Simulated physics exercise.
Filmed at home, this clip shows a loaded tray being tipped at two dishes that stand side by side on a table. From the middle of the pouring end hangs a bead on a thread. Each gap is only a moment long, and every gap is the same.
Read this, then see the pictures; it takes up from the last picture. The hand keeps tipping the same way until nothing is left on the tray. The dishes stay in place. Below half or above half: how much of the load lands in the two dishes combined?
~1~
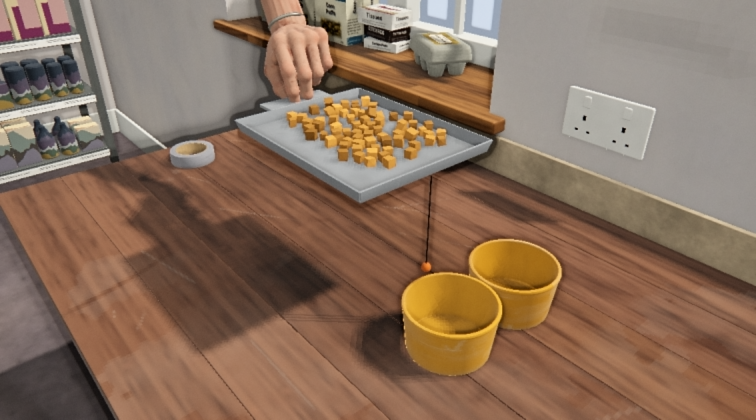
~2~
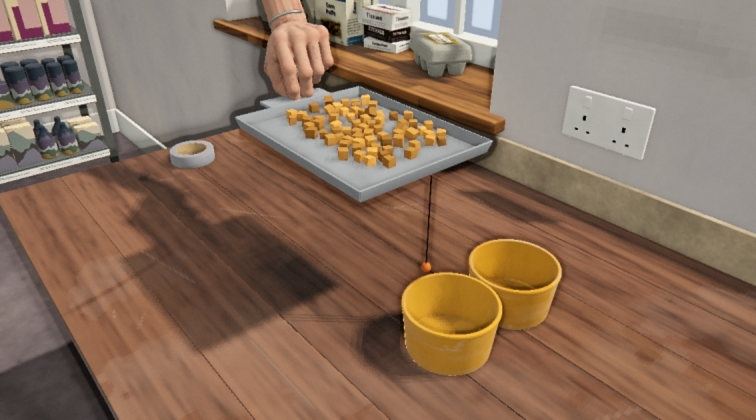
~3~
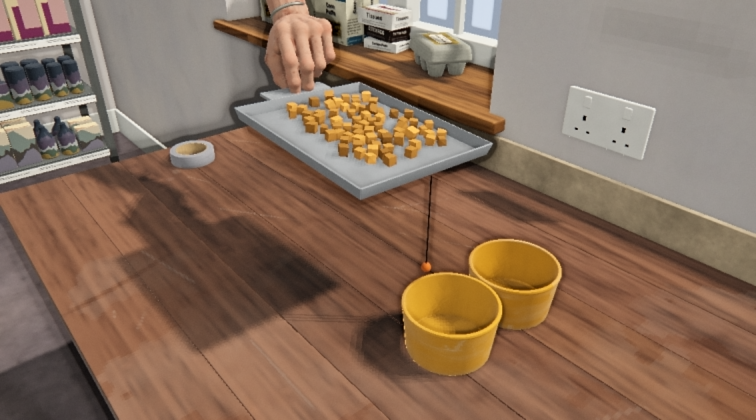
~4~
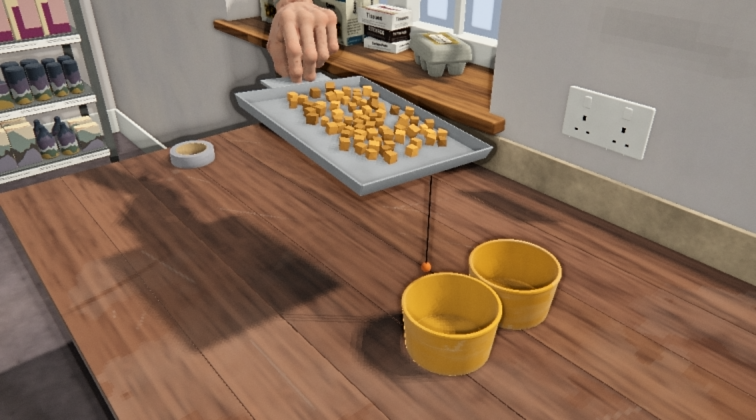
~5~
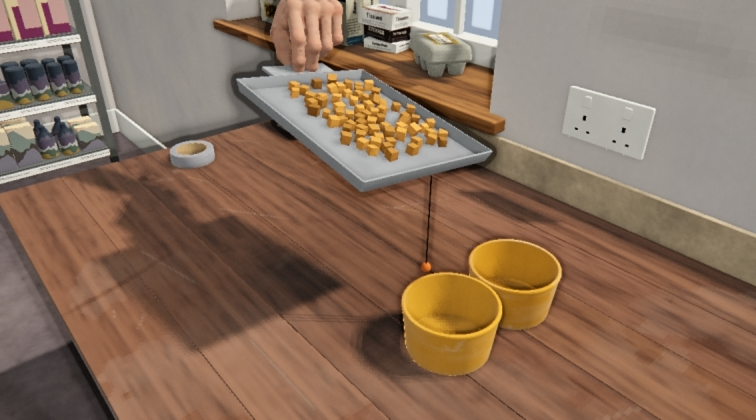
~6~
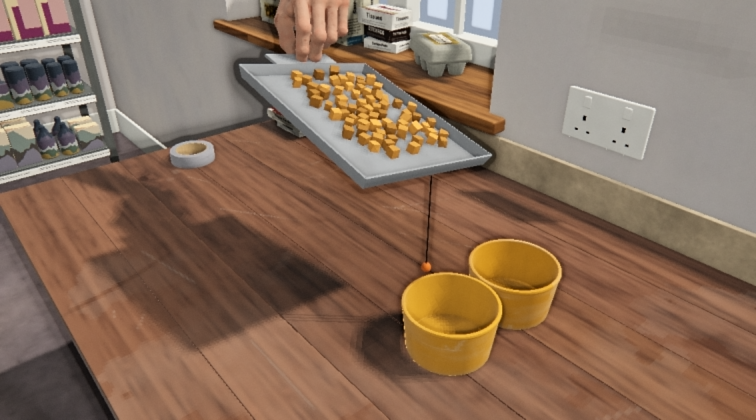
Compared with the spill, the catch will be smaller.
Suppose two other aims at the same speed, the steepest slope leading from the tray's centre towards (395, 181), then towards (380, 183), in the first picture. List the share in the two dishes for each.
Well, 40 percent for one and then 30 percent for the other.
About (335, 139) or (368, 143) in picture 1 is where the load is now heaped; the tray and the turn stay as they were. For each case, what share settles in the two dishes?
That would be 40 per cent, and then 50 per cent.
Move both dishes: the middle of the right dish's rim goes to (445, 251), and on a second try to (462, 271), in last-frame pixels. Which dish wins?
The dish at right, then the dish at right.
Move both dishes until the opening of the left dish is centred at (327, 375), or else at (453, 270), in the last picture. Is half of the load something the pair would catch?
Well, it comes to a lesser portion at first and a greater portion after that.
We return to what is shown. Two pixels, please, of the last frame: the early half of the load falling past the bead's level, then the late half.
About (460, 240), and after that about (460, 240).
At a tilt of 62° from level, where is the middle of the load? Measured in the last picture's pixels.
Around (443, 131).
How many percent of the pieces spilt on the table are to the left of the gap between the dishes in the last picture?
I'd say some 90 in a hundred.
Soon, tray tipped steeply; all on the tray.
A while on, tray tipped past a quarter turn; about half on the tray; a stray few in the left dish; a small part in the right dish; a small part outside both; about a third in the air.
Towards the end, tray tipped past a quarter turn; a stray few in the left dish; a small part in the right dish; most outside both.
Finally, tray tipped past a quarter turn; a stray few in the left dish; a small part in the right dish; most outside both.
